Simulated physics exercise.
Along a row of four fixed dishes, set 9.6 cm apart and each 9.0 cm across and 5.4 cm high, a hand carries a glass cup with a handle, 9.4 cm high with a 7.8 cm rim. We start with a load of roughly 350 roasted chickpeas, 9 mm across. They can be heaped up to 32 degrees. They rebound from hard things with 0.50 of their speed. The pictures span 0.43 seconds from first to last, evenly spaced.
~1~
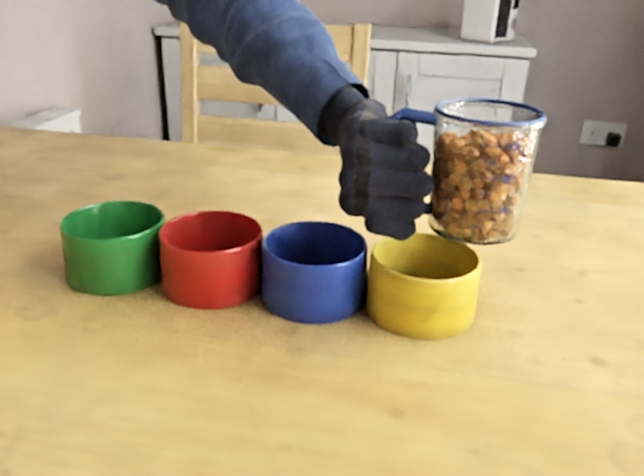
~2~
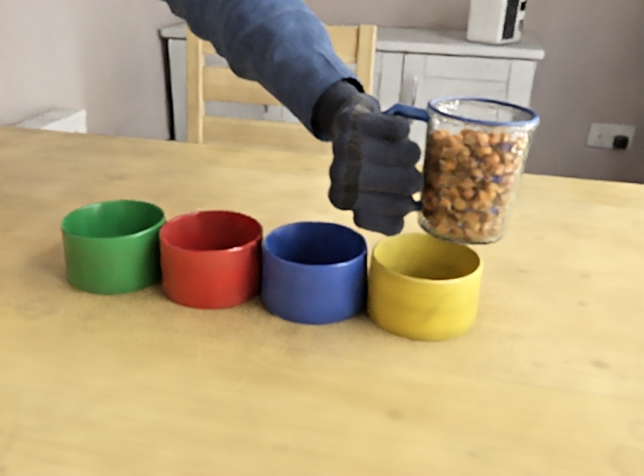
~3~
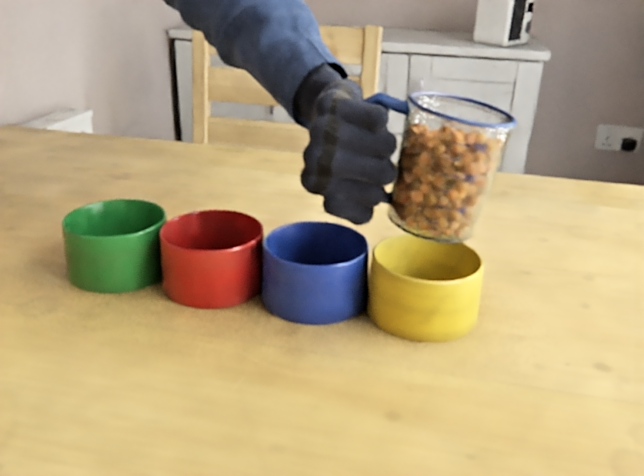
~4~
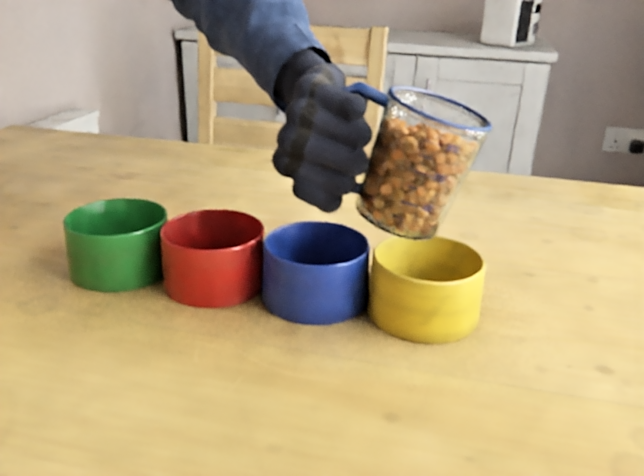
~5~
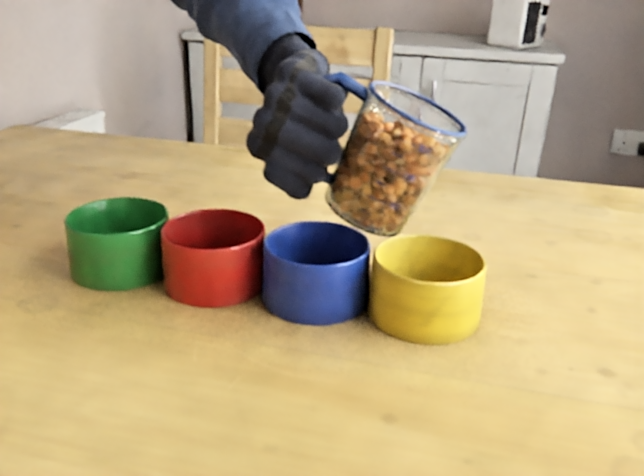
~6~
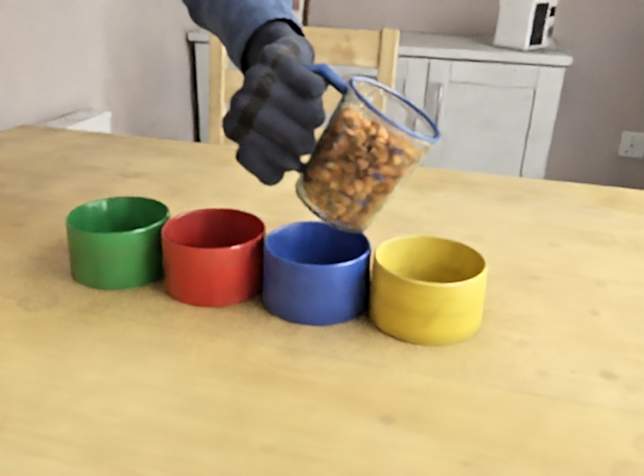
On a wooden table, a gloved hand moves a cup of chickpeas left above colourful dishes, tilting it rightward.
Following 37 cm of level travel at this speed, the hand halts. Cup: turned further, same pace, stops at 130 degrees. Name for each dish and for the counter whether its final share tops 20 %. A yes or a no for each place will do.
Red - no; blue - no; green - yes; yellow - no; counter - no.
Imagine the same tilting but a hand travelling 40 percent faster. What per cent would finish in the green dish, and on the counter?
The shares would then be green 100 and counter 0.
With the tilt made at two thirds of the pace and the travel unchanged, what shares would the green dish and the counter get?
Then the green dish would get 100 and the counter 0.
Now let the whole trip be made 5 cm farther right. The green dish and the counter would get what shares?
Then the green dish would get 30 and the counter 20.
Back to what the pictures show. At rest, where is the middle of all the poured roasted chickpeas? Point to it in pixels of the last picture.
My guess is close to (125, 239).
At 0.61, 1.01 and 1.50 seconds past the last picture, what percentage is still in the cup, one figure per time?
In order, near 100 %, 80 % and 0 %.
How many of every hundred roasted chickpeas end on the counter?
Close to 0 %, more or less.
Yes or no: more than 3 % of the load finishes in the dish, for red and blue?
Red: True; blue: False.
Then, 0.61 s after the last picture, tilt 77 degrees; cup holds 100 %.
Then, 1.01 s after the last picture, tilt 108 degrees; cup holds 80 %, red 5 %, green 10 %.
Then, 1.50 s after the last picture, tilt 130 degrees; cup holds 0 %, red 10 %, green 90 %.
In the end, red 10 %, blue 0 %, green 90 %, yellow 0 %, counter 0 %.
